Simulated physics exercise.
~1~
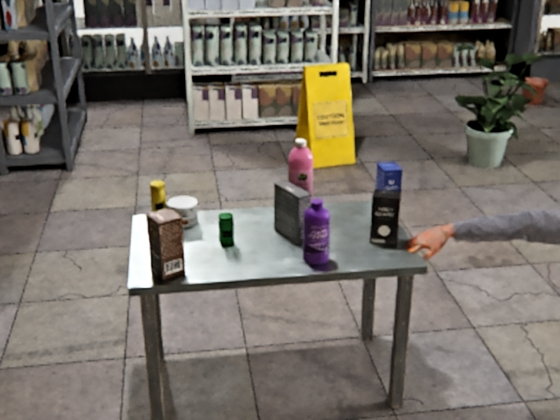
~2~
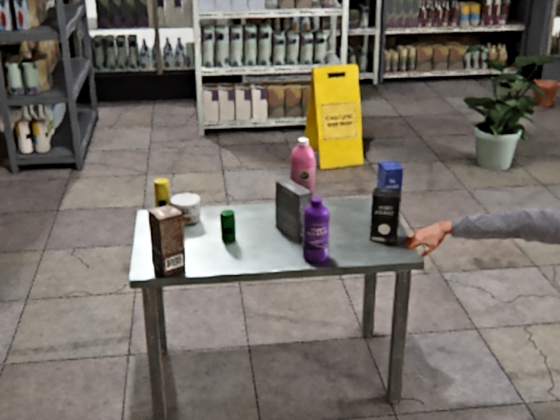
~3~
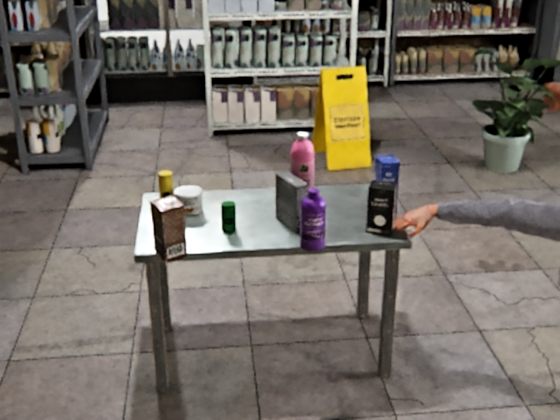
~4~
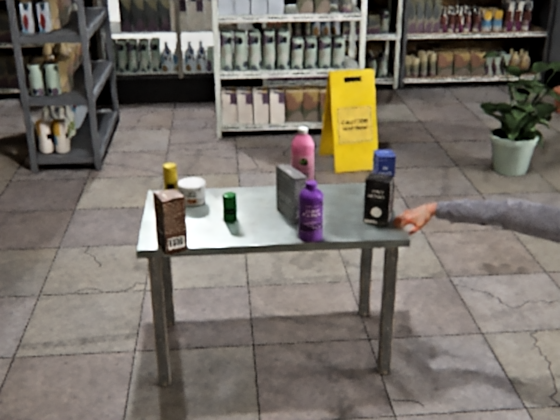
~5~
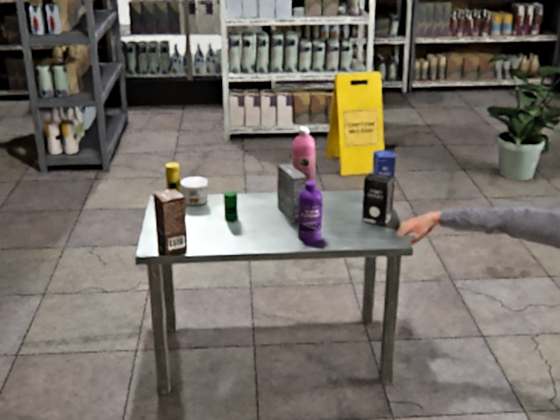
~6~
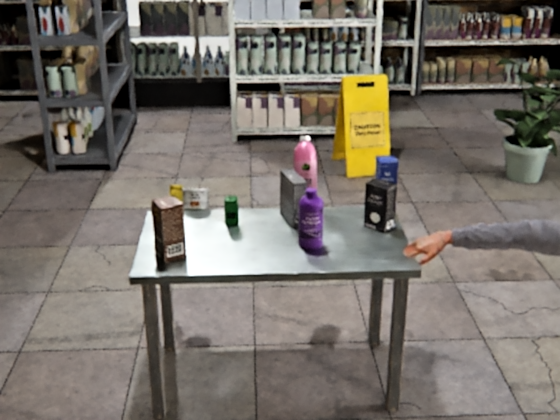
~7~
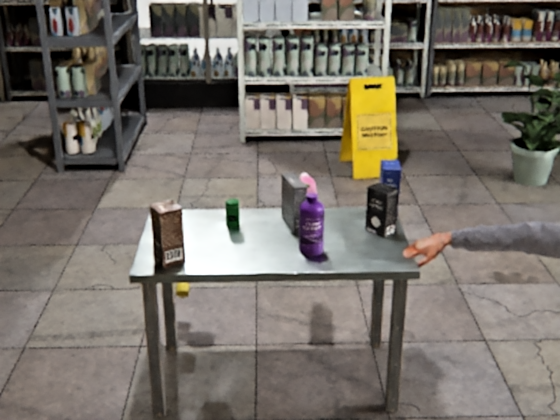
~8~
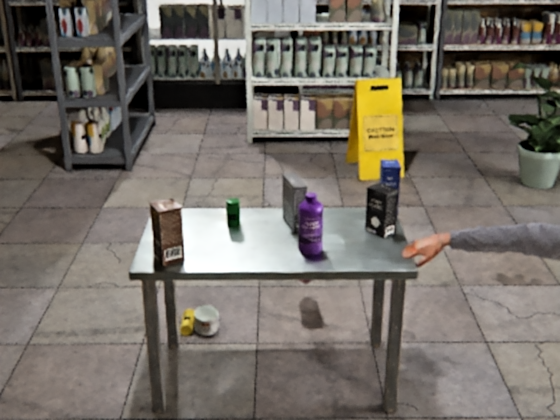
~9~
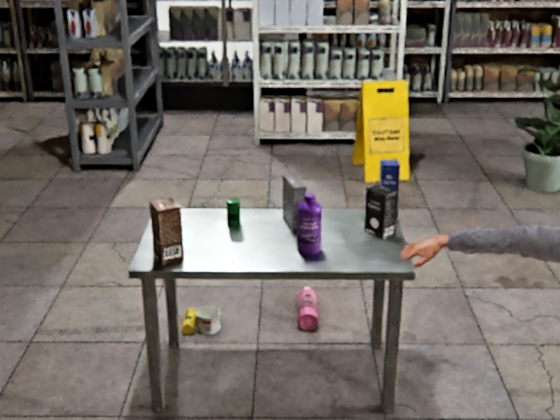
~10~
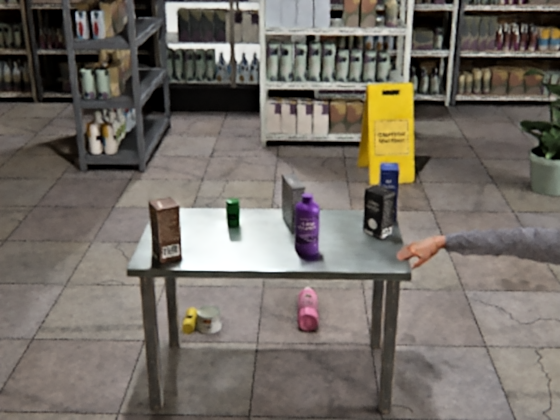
In a shop aisle, a hand at the right edge of a small metal table shoved it back and jerked it forward again, and a yellow bottle, a white tub and a pink bottle dropped off the far side, ending on the floor while the rest stayed standing.
